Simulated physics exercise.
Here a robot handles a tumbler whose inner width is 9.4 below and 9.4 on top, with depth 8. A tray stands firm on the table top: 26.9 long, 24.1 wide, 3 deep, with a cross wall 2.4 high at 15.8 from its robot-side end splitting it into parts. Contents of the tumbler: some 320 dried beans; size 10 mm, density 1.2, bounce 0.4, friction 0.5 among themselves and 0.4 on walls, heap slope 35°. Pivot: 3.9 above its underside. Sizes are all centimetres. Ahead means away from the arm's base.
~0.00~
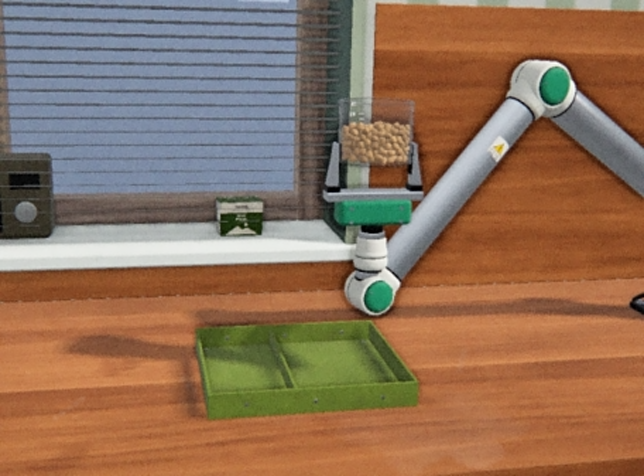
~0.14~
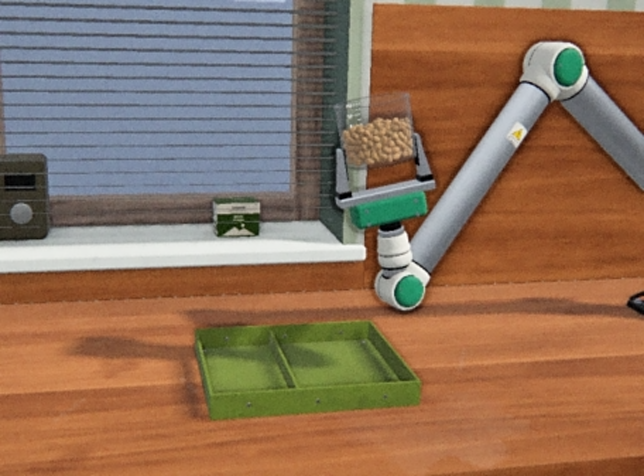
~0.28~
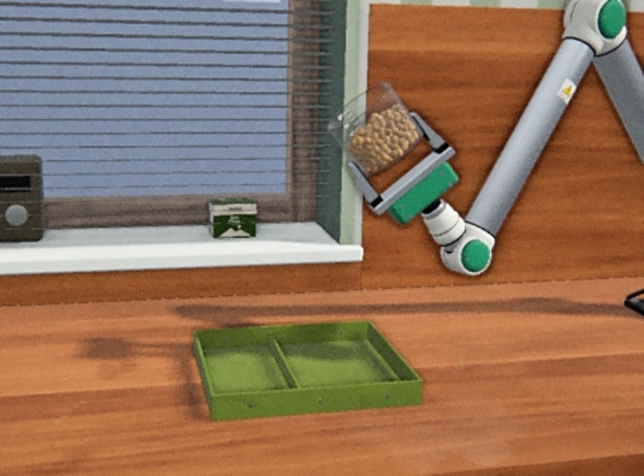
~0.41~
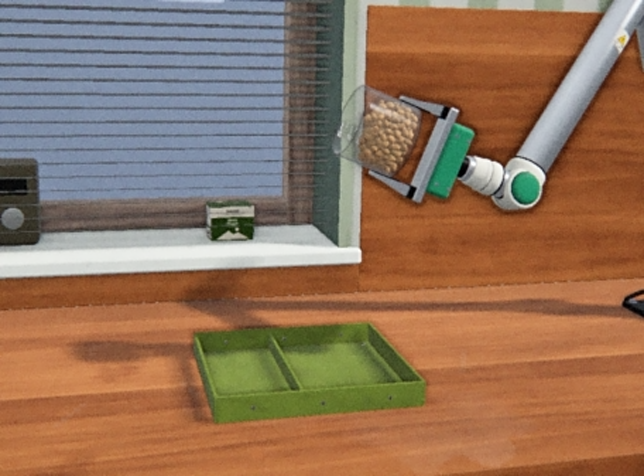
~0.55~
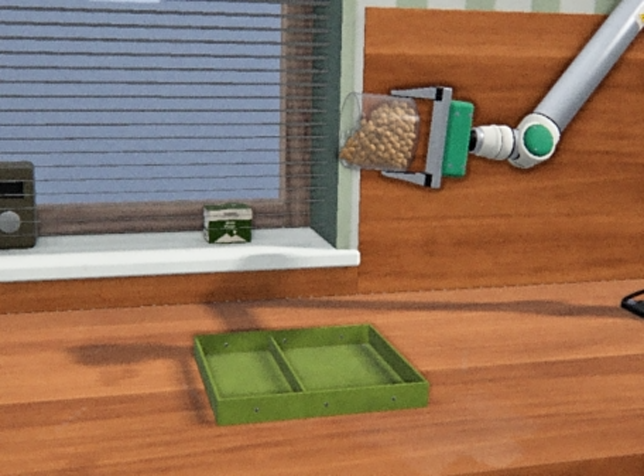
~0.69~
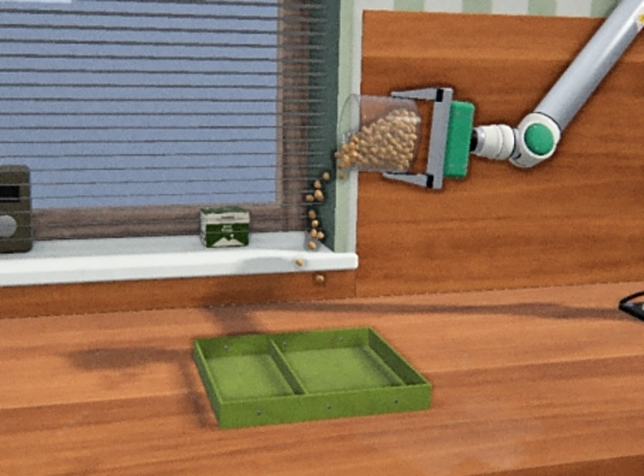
On a wooden counter by a window, above a green divided tray, a robot arm tilted a clear tumbler of beans leftward until it lay nearly sideways, and a few beans tumbled from its mouth.
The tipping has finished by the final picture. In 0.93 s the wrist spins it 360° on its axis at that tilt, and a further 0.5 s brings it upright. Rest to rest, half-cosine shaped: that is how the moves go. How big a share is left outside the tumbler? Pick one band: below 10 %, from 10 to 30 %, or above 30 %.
The share falls above 30 %.
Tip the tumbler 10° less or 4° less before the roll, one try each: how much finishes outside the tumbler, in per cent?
20 % and 35 %.
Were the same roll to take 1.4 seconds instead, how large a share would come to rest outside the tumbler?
You'd be looking at some 60 per cent.
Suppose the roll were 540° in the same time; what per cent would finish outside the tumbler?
Roughly 50 %.
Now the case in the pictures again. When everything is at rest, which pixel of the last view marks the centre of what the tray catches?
Centre: Close to (301, 382).
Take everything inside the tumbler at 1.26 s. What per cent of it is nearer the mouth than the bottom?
My estimate is some 40 per cent.
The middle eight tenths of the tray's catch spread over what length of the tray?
Spread length: Approx. 18 cm.
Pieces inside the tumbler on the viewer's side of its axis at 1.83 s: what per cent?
Share noted: Close to 70 per cent.
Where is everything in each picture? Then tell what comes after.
Tumbler middle at (376, 133), upright; upper third of the load around (377, 132), from x 345 to 405, top at y 125; 323 in the tumbler, in the first frame.
Tumbler middle at (376, 132), tipped 11°; upper third of the load around (383, 131), from x 345 to 410, top at y 120, in the second frame.
Tumbler middle at (376, 131), tipped 39°; upper third of the load around (391, 125), from x 350 to 415, top at y 110, in the third frame.
Tumbler middle at (377, 132), tipped 68°; upper third of the load around (390, 119), from x 360 to 415, top at y 105, in the fourth frame.
Tumbler middle at (379, 133), tipped 85°; upper third of the load around (392, 123), from x 345 to 410, top at y 105, in the fifth frame.
Tumbler middle at (380, 134), tipped 86°; upper third of the load around (393, 130), from x 300 to 415, top at y 110; 310 in the tumbler, 13 in flight or on a rim, in the sixth frame.
After 1.26 s, tipped 86°, highest piece 38 above the table; 229 in the tumbler, 32 in the robot-side part, 20 in the far-side part, 42 in flight or on a rim.
After 1.83 s, tipped 53°, highest piece 36 above the table; 159 in the tumbler, 92 in the robot-side part, 64 in the far-side part, 2 on the table or floor, 6 in flight or on a rim.
After 2.32 s, upright, highest piece 36 above the table; 159 in the tumbler, 97 in the robot-side part, 64 in the far-side part, 3 on the table or floor.
After 3.02 s, upright, highest piece 36 above the table; 159 in the tumbler, 97 in the robot-side part, 64 in the far-side part, 3 on the table or floor.
At rest, 159 in the tumbler, 97 in the robot-side part, 64 in the far-side part, 3 on the table or floor. That is 51 % outside the tumbler.
